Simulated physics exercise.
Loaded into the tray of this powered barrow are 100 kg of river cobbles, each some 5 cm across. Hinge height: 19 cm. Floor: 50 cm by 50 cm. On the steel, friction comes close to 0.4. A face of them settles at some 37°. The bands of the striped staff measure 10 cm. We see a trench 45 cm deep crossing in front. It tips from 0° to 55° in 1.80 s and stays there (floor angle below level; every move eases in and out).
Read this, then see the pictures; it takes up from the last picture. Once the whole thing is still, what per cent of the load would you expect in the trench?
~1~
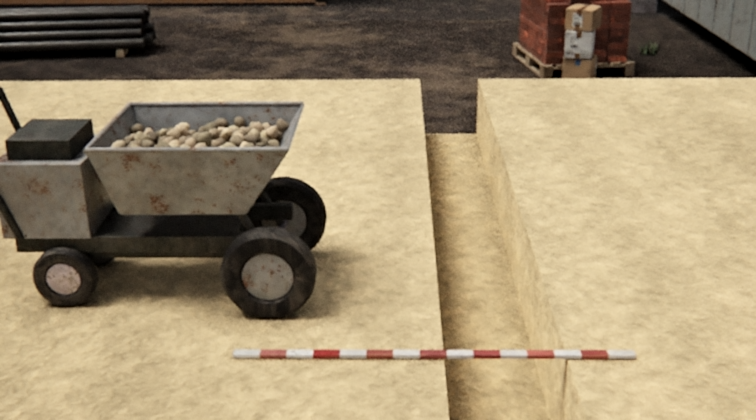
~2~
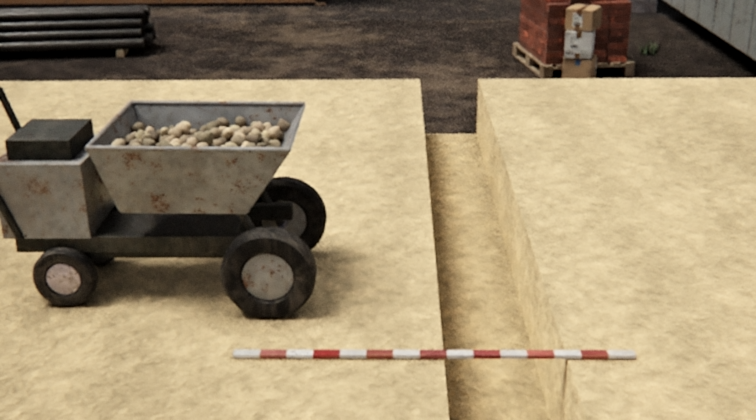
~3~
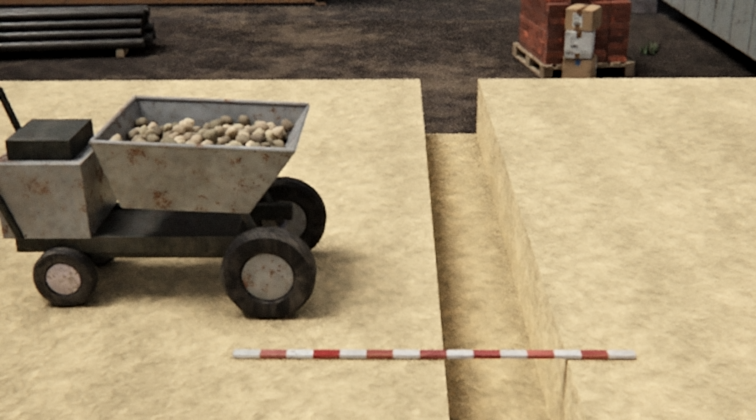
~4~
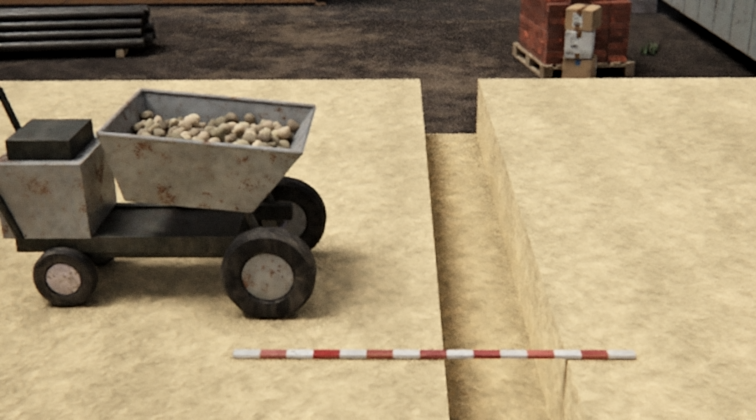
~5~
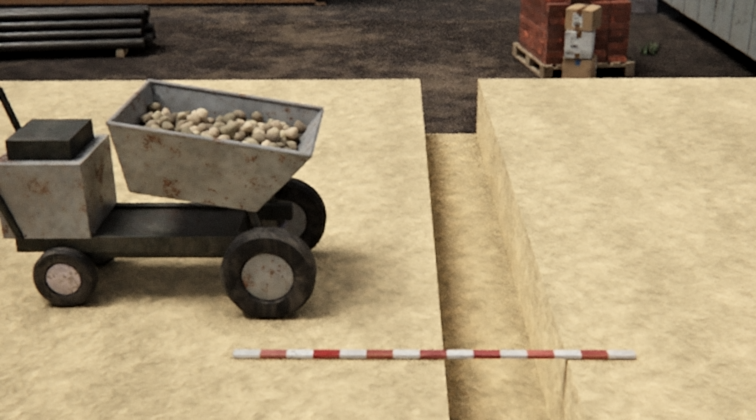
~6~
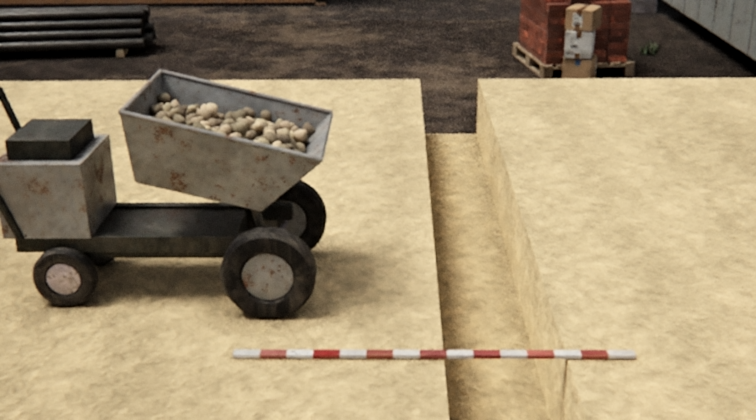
I would expect about 16 per cent.
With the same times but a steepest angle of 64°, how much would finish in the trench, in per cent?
I'd guess some 55 in a hundred.
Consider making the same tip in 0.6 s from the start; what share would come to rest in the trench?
About 40 percent, I'd say.
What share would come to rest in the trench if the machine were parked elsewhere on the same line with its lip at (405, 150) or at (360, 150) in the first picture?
Near 25 then near 25 percent.
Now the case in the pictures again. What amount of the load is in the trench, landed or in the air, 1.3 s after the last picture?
Something like 0 in a hundred.
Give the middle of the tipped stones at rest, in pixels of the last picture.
Their centre sits close to (446, 366).
Then, 0.8 s after the last picture the floor is at 46°, 100 % in the tray; the foremost stones are at (363, 176).
Then, 1.3 s after the last picture the floor is at 55°, 94 % in the tray, 4 % short of the trench, 1 % in the trench; the foremost stones are at (452, 304).
Then, 1.6 s after the last picture the floor is at 55°, 85 % in the tray, 10 % short of the trench, 5 % in the trench; the foremost stones are at (502, 372).
Then, 3.6 s after the last picture the floor is at 55°, 71 % in the tray, 13 % short of the trench, 16 % in the trench; the foremost stones are at (533, 370).
